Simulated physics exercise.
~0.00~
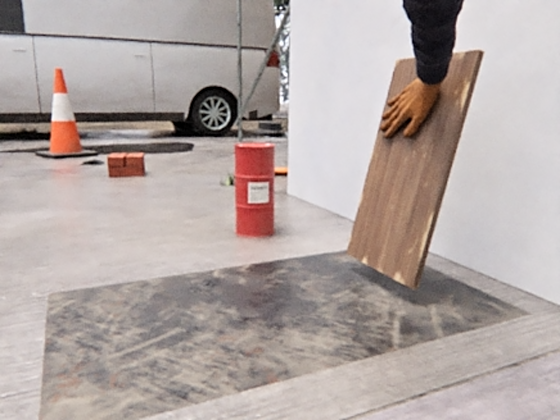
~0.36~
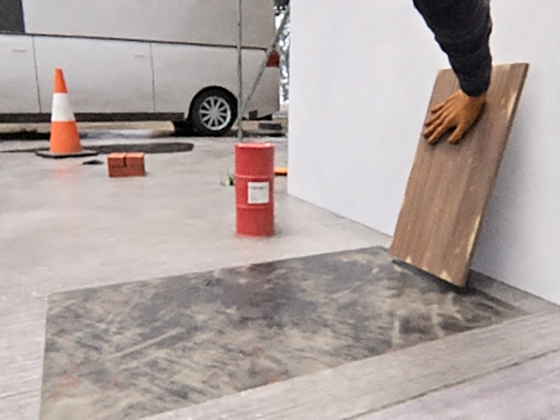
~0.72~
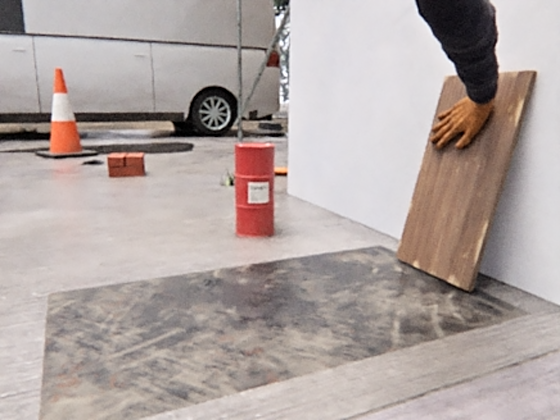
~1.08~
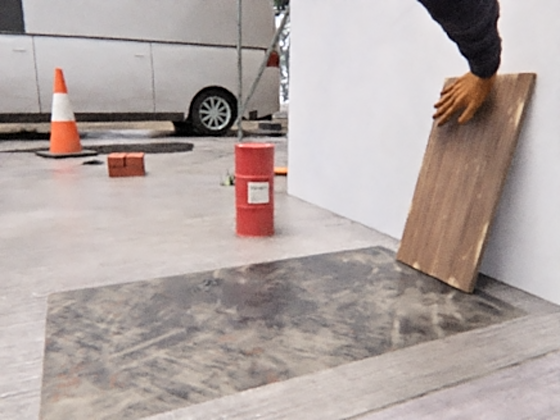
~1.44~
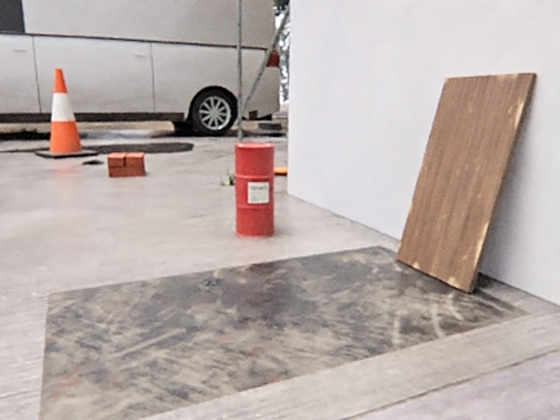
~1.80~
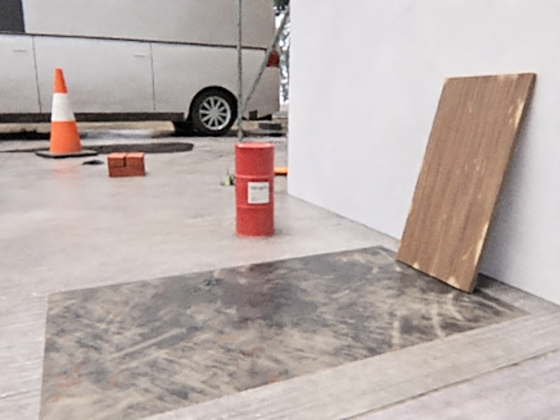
On a paved floor, a gloved hand leans a brown board against the wall, where it stays.
